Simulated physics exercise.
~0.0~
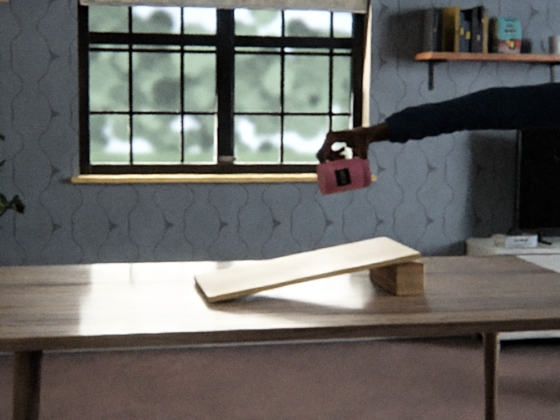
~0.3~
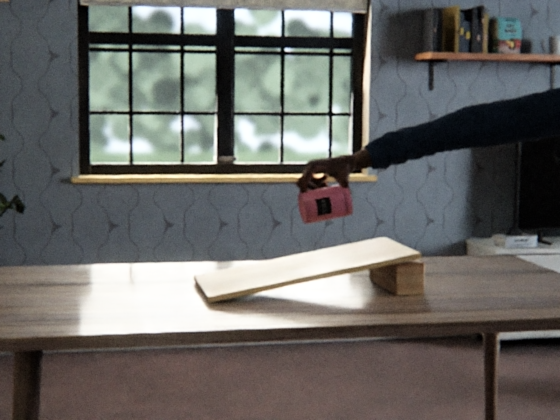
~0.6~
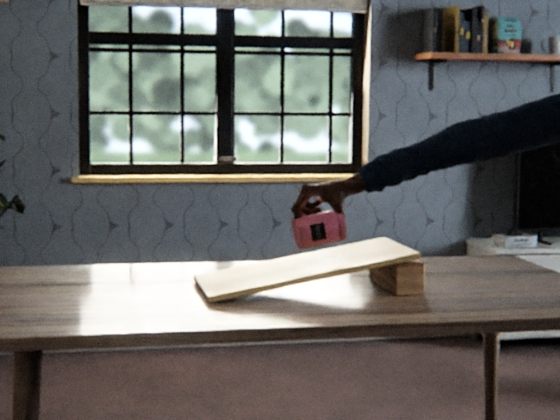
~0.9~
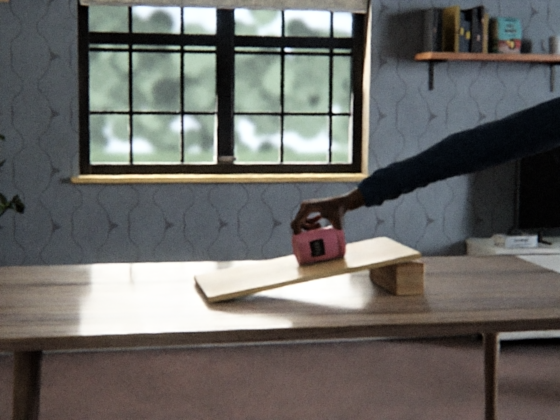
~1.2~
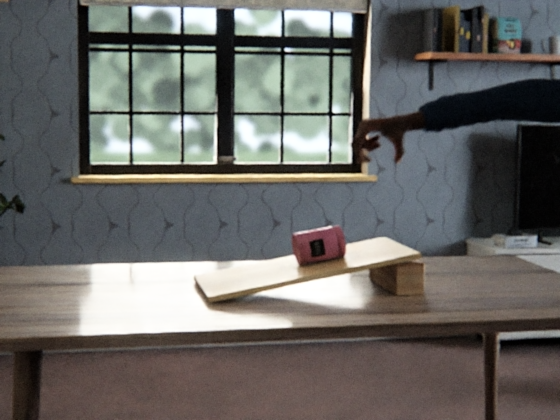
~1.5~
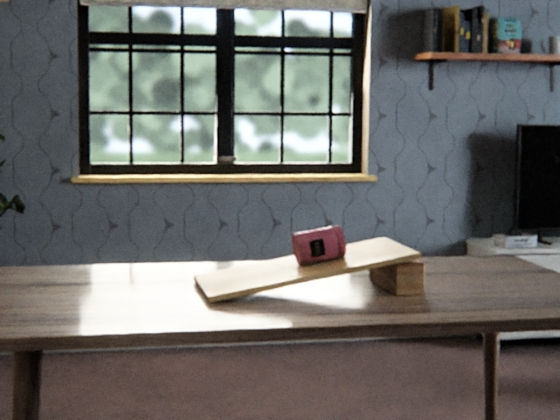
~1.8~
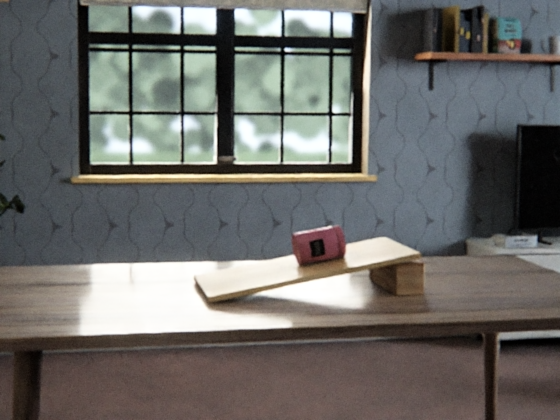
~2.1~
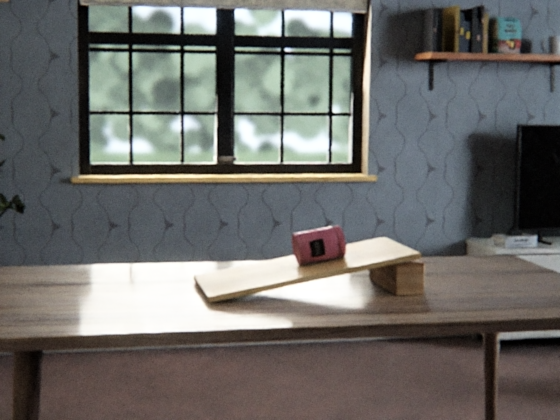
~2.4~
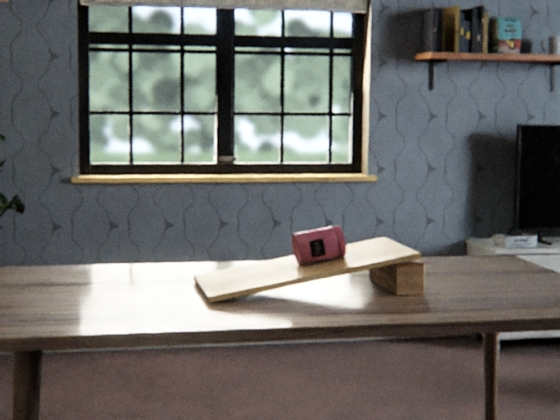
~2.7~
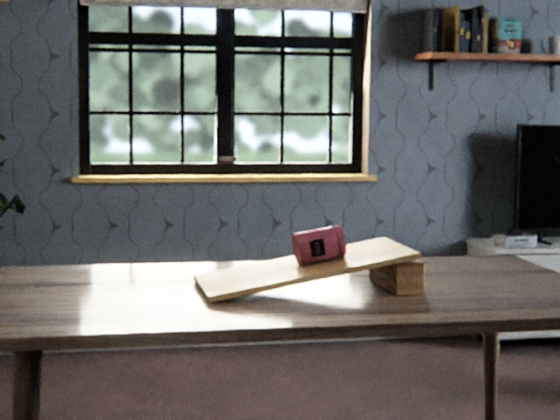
A hand lowers a pink jar sideways onto a sloping board, releases it, and it stays.
